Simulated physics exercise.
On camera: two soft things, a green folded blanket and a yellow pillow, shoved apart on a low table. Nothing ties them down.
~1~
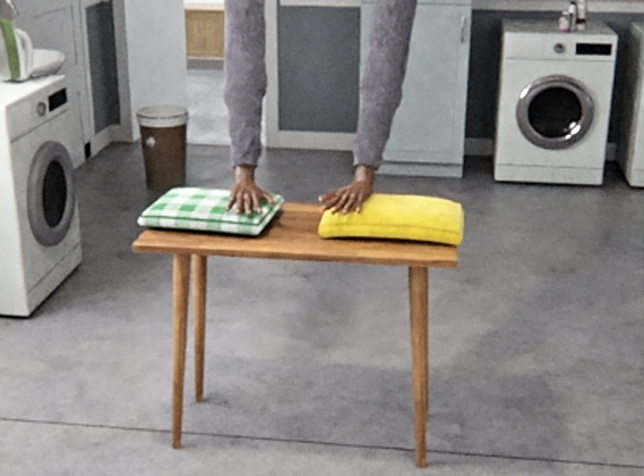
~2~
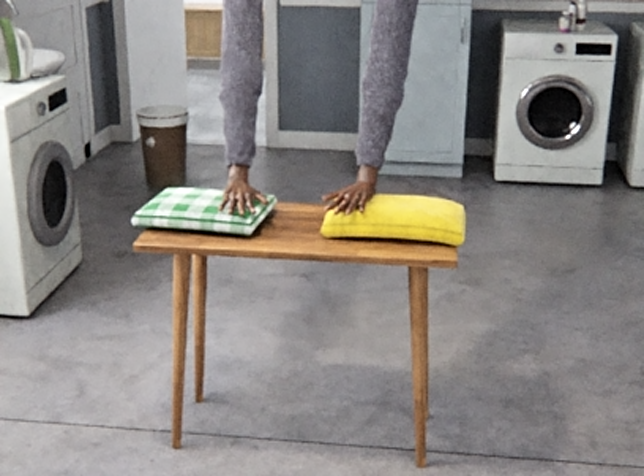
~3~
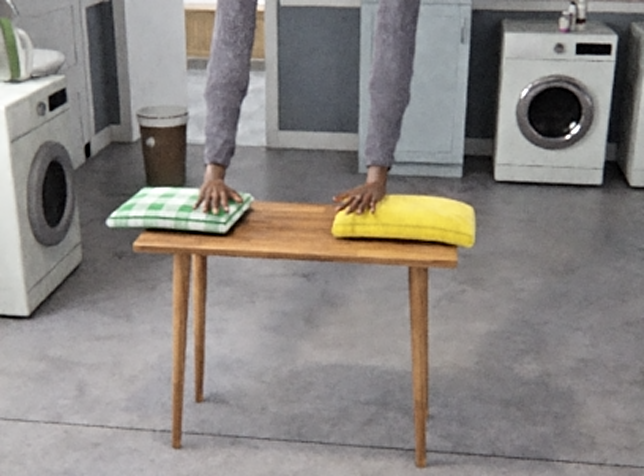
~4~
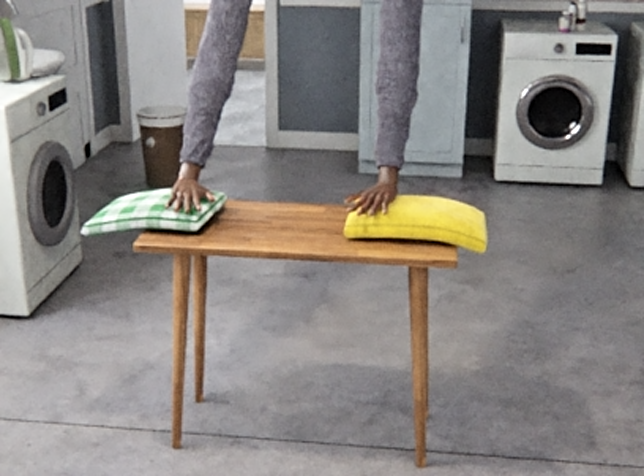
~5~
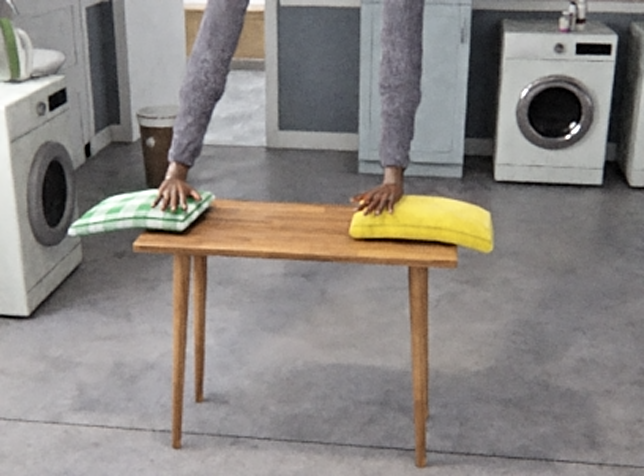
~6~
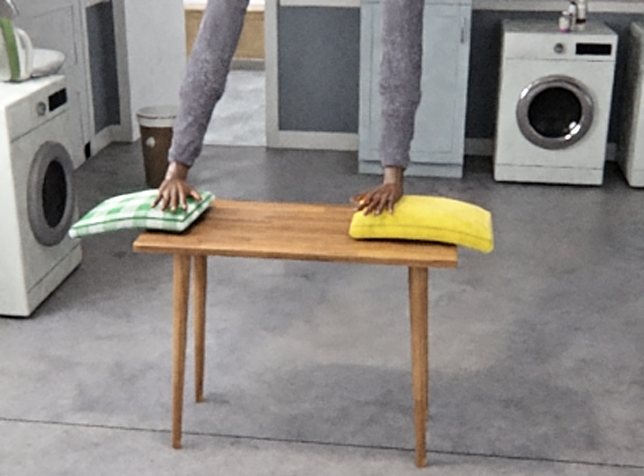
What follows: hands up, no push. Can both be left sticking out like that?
The green folded blanket goes down and the yellow pillow stays up there.
Then, 0.34 s later than the last view, folded blanket falling near (141, 236); pillow at rest.
Then, 0.62 s later than the last view, folded blanket on the floor near (143, 369); pillow at rest.
Finally, folded blanket on the floor near (128, 405); pillow at rest. The green folded blanket slumps off the end and the yellow pillow remains on top.
